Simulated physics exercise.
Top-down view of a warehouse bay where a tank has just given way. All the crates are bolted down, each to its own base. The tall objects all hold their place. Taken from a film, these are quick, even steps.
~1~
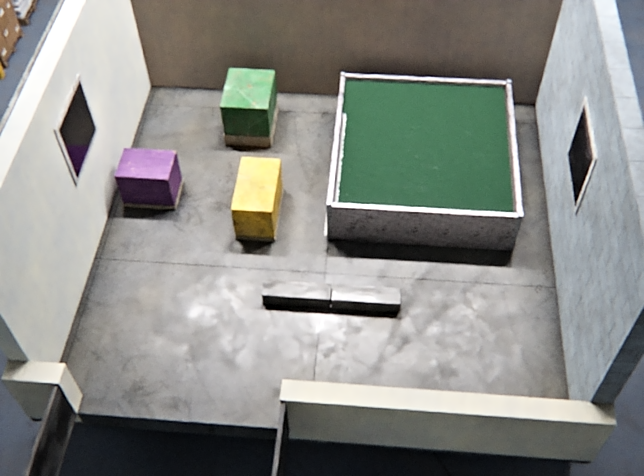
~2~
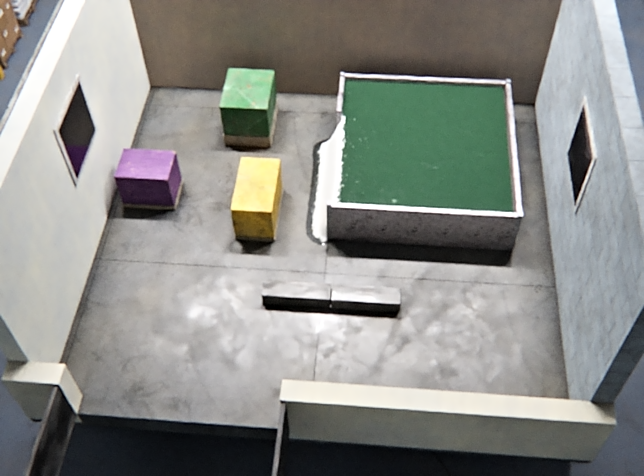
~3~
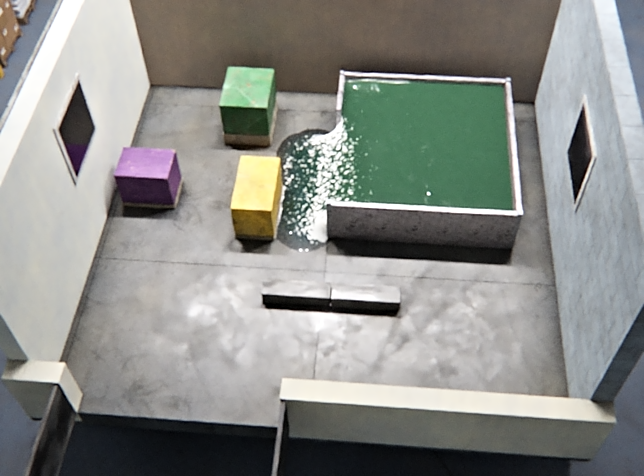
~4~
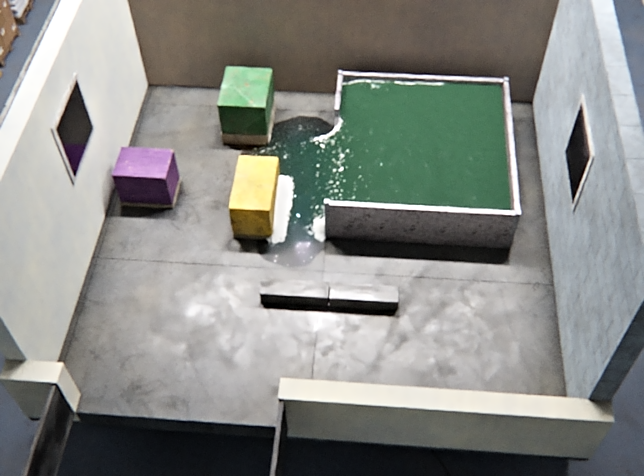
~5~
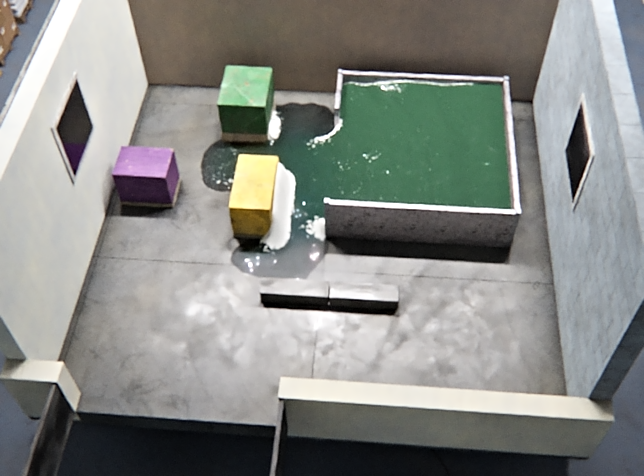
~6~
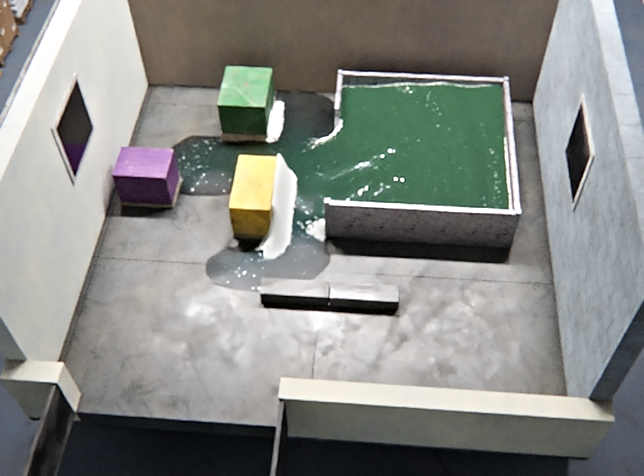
Green water breaks out through the left side of a square, pale-rimmed tank in a walled grey warehouse bay, seen from high above by a still camera. A green block stands at the upper left, a purple one at far left, a yellow one nearer the tank, and a low dark bar in front. Foaming white, the water spreads leftward across the floor, surrounding the unmoving yellow block and reaching the green and purple ones.
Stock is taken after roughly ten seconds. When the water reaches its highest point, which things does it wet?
Most likely the green crate gets water on it, most likely the yellow crate gets water on it, most likely the purple crate gets water on it.
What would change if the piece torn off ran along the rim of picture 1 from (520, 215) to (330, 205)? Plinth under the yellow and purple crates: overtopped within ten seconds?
Note - yellow goes wet, purple goes wet.
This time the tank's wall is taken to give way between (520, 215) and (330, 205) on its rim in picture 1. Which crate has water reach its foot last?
My answer: The green crate.
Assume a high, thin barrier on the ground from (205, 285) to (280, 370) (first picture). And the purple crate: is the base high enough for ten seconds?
As for the purple crate, it gets flooded.
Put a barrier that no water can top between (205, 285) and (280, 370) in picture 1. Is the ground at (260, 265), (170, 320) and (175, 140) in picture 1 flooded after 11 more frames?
As listed: Under water, dry, awash.
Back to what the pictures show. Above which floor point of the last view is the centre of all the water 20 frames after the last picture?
I'd point to (318, 187).
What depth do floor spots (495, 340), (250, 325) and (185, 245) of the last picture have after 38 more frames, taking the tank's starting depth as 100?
I'd say close to 4, 2 and 8 percent.
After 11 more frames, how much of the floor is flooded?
That should be about 70 %.
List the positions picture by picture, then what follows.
In the first picture, the tank at (424, 144) is whole and still.
In the second picture, the front is at (330, 143), out from the gap at (337, 177).
In the third picture, the front is at (300, 246), out from the gap at (336, 179).
In the fourth picture, water pours out at (334, 179) and has run to (273, 130).
In the fifth picture, water pours out at (334, 179) and has run to (212, 152).
In the sixth picture, the front is at a hidden place, out from the gap at (335, 179).
A moment on, water covers 35 % of the floor; the green crate water round its plinth, the yellow crate water round its plinth, the purple crate water round its plinth.
Next, water covers 70 % of the floor; the green crate water round its plinth, the yellow crate water round its plinth, the purple crate water round its plinth.
Then, water covers 75 % of the floor; the green crate water round its plinth, the yellow crate water round its plinth, the purple crate water round its plinth.
Later, water covers 85 % of the floor; the green crate water round its plinth, the yellow crate water round its plinth, the purple crate water round its plinth.
In the end, water covers 95 % of the floor; the green crate was topped, the yellow crate was topped, the purple crate was topped.
